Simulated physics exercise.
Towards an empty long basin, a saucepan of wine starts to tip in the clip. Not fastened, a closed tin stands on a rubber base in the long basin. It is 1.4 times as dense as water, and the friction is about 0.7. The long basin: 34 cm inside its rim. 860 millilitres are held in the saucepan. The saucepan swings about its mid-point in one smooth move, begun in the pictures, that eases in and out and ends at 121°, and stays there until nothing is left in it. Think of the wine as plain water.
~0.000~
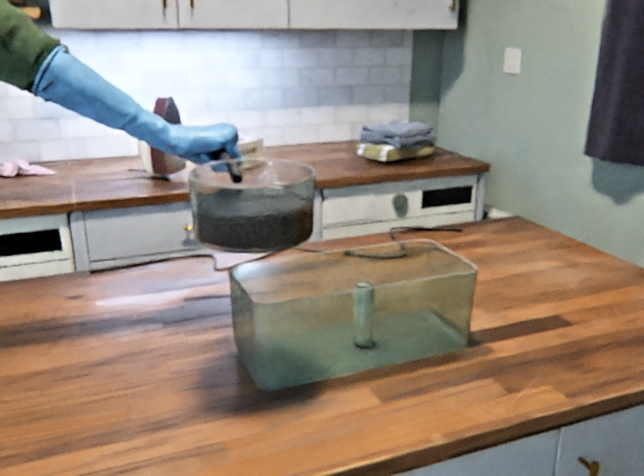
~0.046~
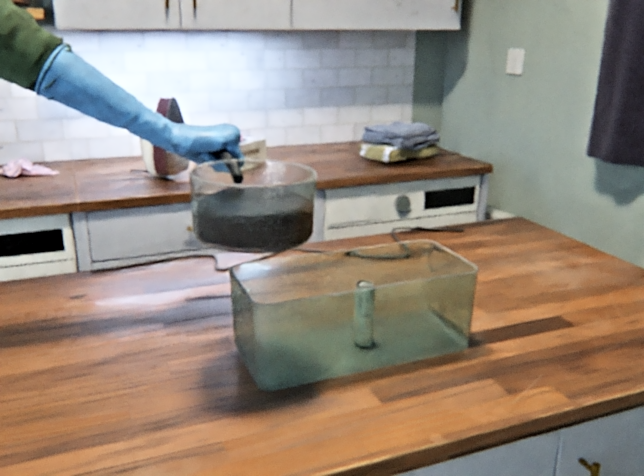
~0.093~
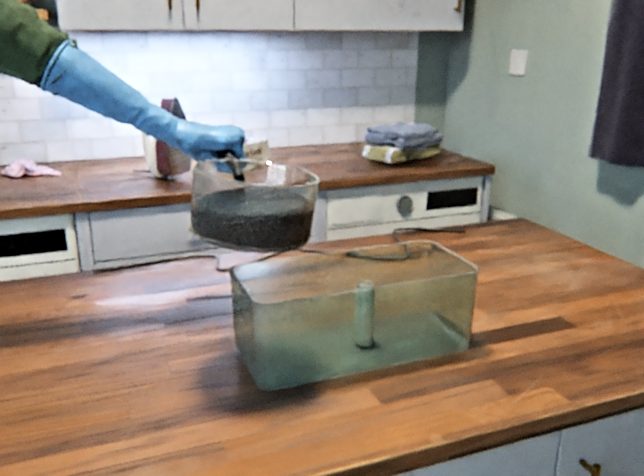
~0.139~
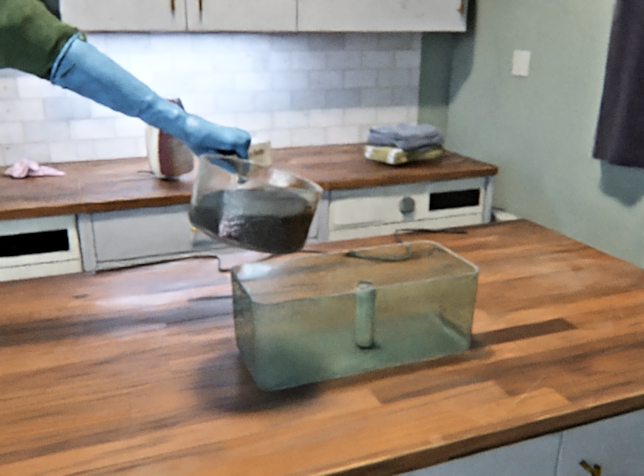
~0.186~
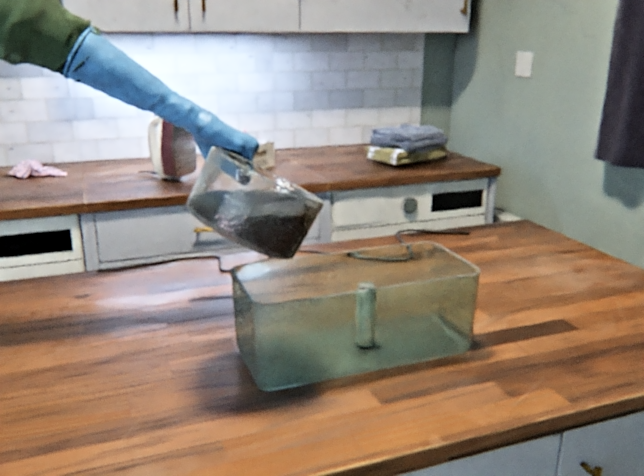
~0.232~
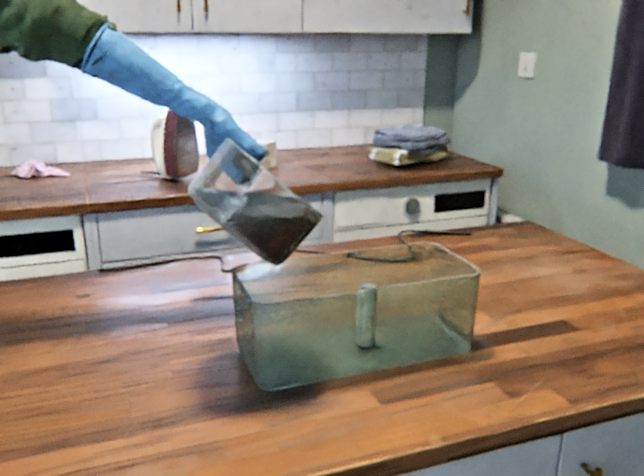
Clear pan of dark liquid in a blue-gloved hand, starting level, then tilting rightward above a long basin containing a cylinder.
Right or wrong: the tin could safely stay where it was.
Right, it remains upright.
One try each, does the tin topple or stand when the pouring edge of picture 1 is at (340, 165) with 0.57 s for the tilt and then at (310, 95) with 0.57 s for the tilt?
In the first try it comes down; in the second it comes down.
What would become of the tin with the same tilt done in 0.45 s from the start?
In that case the tin stays vertical.
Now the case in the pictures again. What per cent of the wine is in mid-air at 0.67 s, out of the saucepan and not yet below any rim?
Estimated airborne part: Roughly 4 per cent.
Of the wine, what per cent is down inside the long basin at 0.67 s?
I'd say roughly 94 in a hundred of it.
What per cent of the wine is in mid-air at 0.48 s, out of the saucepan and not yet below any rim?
Some 24 per cent, I reckon.
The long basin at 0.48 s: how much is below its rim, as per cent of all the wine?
About 60 per cent.
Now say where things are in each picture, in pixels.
Tilt 0°; pouring edge (310, 169); surface from (194, 207) to (307, 195); the long basin's rim runs from (240, 286) to (454, 254); the tin's top is at (364, 286), in the first picture.
Tilt 2°; pouring edge (312, 171); surface from (194, 206) to (307, 196), in the second picture.
Tilt 8°; pouring edge (314, 177); surface from (194, 205) to (308, 197), in the third picture.
Tilt 17°; pouring edge (317, 187); surface from (194, 204) to (309, 199), in the fourth picture.
Tilt 29°; pouring edge (318, 201); surface from (192, 199) to (312, 202), in the fifth picture.
Tilt 43°; pouring edge (316, 216); surface from (191, 191) to (310, 205); 1 per cent is over the edge, in the sixth picture.
Then, 0.48 s in, the tilt is 114° and 17 per cent is still to pour; the tin stands where it began.
Then, 0.67 s in, the tilt is 121° and 2 per cent is still to pour; the tin stands where it began.
Then, 0.86 s in, the tilt is 121° and 0 per cent is still to pour; the tin stands where it began.
Then, 1.07 s in, the tilt is 121° and 0 per cent is still to pour; the tin stands where it began.
Finally, the tin stands where it began.
